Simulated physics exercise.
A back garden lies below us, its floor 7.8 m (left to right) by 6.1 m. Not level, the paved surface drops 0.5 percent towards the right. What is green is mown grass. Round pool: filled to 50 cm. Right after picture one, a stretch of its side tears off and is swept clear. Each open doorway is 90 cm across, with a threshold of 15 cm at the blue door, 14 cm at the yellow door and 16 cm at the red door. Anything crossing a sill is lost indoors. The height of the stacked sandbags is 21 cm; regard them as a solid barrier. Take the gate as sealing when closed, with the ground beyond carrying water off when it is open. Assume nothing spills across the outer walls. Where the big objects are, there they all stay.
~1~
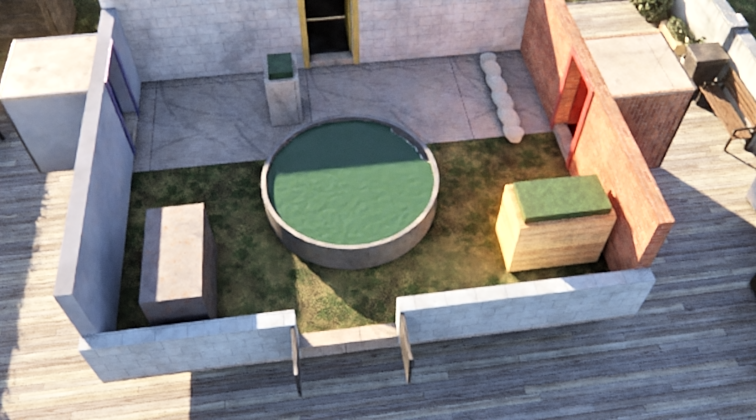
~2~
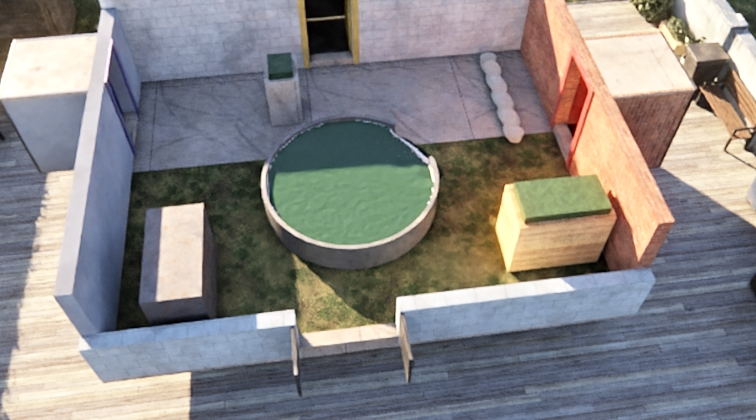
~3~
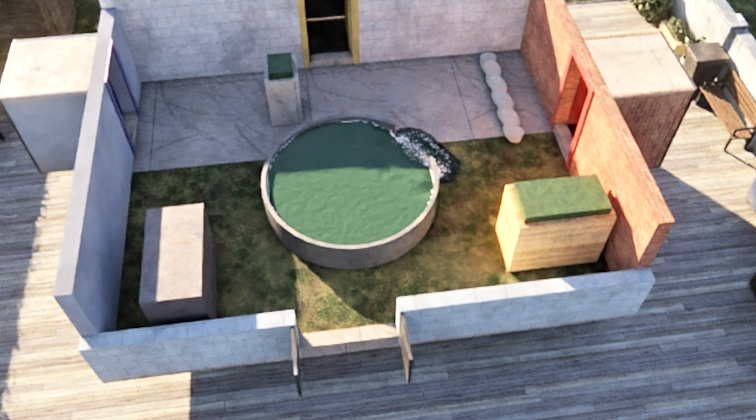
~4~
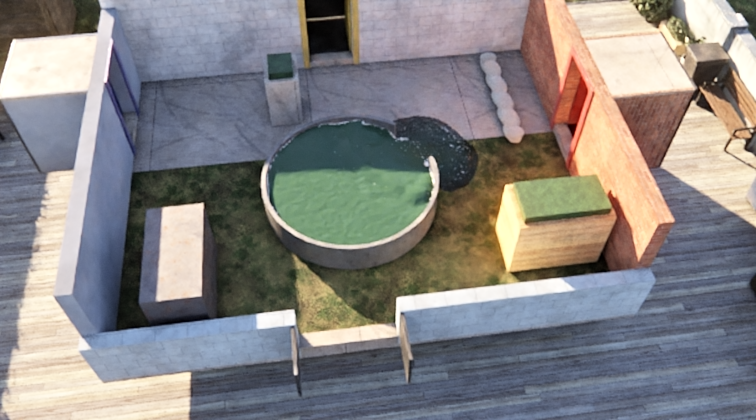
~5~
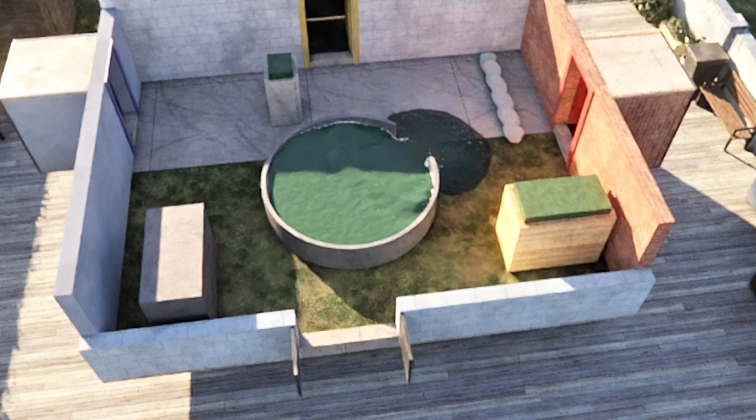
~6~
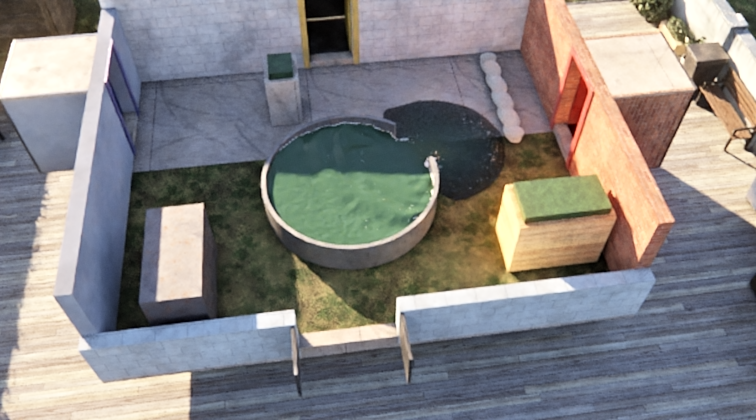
In a walled back garden seen from above, a round pool of still green water stands on mown grass. A stretch of its rim at the back right breaks away, and water pours through the gap, spreading in a dark, widening patch over the grass and paving towards the pale sandbags.
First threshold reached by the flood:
The red one.
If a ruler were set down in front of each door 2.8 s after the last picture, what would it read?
Depths in cm: Blue 0, yellow 6, red 12.
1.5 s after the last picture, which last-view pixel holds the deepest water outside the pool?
Pixel (459, 59), about.
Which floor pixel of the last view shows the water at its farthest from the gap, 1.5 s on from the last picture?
About (517, 54) in the last view.
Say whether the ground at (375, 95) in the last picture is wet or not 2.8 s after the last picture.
Awash.
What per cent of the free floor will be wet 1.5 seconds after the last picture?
Close to 25 in a hundred parts are wet.
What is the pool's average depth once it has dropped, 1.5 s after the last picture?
It averages close to 36 centimetres.
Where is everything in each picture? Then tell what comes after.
In the first picture, still water, 50 cm deep, in the round pool at (350, 179).
In the second picture, water pours out at (414, 154) and has run 0.6 m, to (398, 141); deepest outside 20 cm, 50 cm at the round pool's back.
In the third picture, water pours out at (414, 155) and has run 0.8 m, to (452, 175); deepest outside 25 cm, 50 cm at the round pool's back.
In the fourth picture, water pours out at (414, 156) and has run 1.1 m, to (474, 158); deepest outside 25 cm, 50 cm at the round pool's back.
In the fifth picture, water pours out at (414, 155) and has run 1.4 m, to (481, 140); deepest outside 27 cm, 50 cm at the round pool's back.
In the sixth picture, the front is at (495, 132), 1.7 m from the gap at (414, 155); 3.4 m2 of floor is under water; 50 cm left at the back of the round pool.
A moment later water covers 15 % of the floor and is deepest (29 cm) near (422, 160); blue door not reached, yellow door not reached, red door not reached.
Soon after water covers 25 % of the floor and is deepest (34 cm) near (459, 59); blue door not reached, yellow door not reached, red door reached 0.9 s after the last picture.
Next water covers 35 % of the floor and is deepest (28 cm) near (459, 59); blue door not reached, yellow door reached 2.3 s after the last picture, red door reached 0.9 s after the last picture.
Later on water covers 60 % of the floor and is deepest (20 cm) near (450, 60); blue door reached 5.2 s after the last picture, yellow door reached 2.3 s after the last picture, red door reached 0.9 s after the last picture.
At the end water covers 80 % of the floor and is deepest (15 cm) near (443, 66); blue door reached 5.2 s after the last picture, yellow door reached 2.3 s after the last picture, red door reached 0.9 s after the last picture.
